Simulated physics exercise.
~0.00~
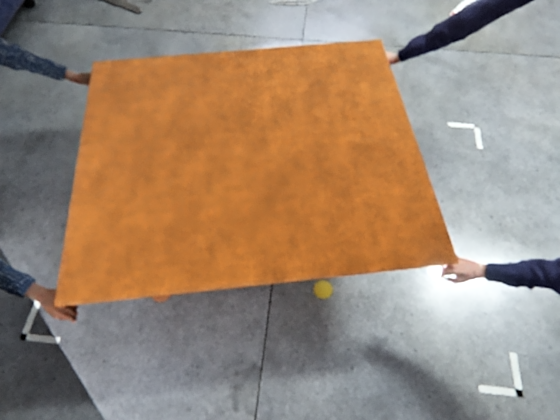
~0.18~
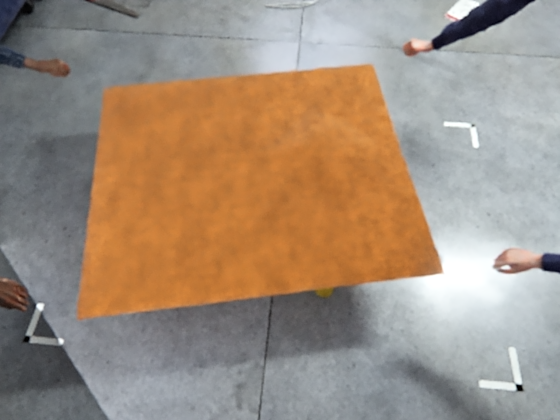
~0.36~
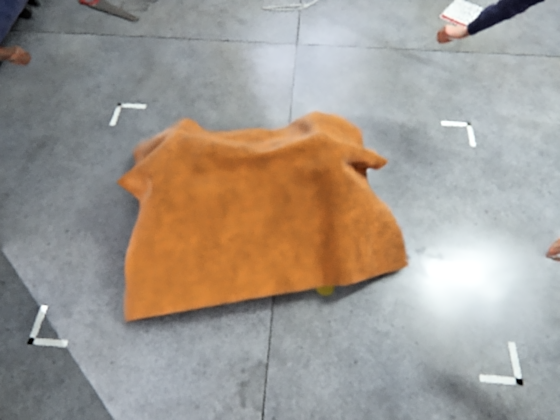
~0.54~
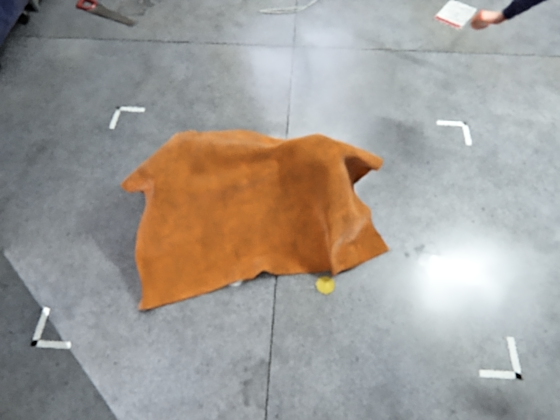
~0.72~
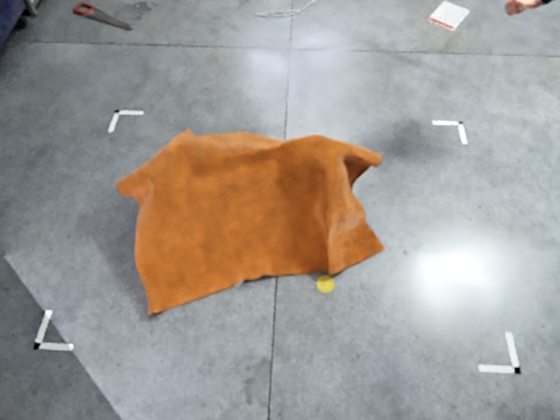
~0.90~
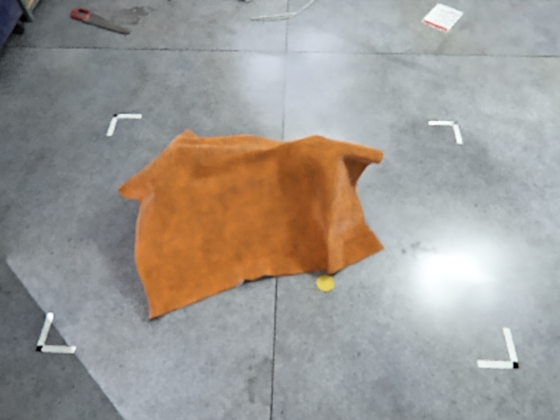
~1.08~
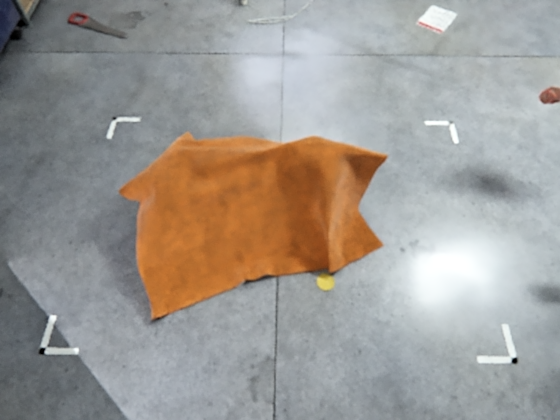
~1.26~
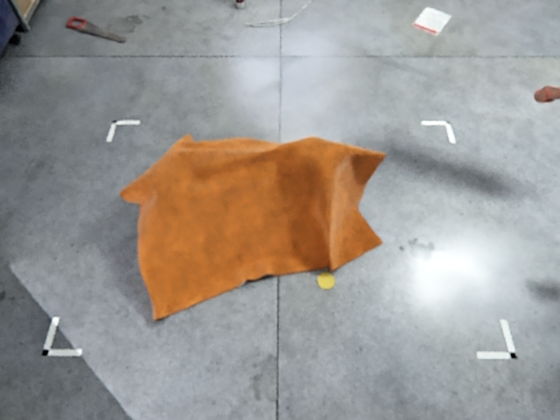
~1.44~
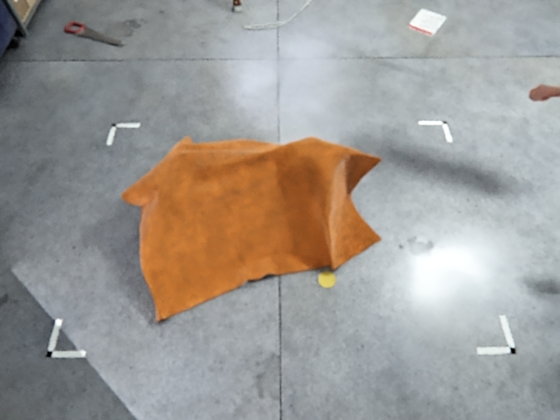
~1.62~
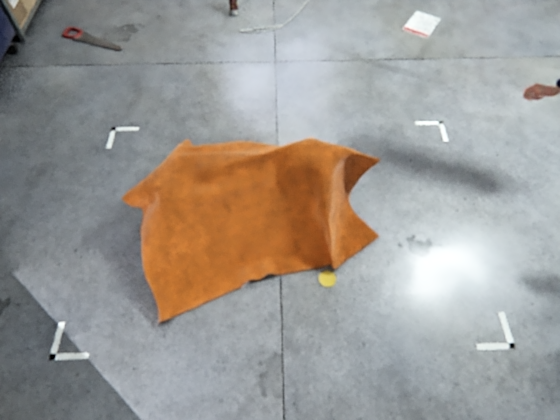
On a grey workshop floor, hands releasing a flat orange-brown blanket that drops and settles crumpled, a yellow disc showing beside its edge.
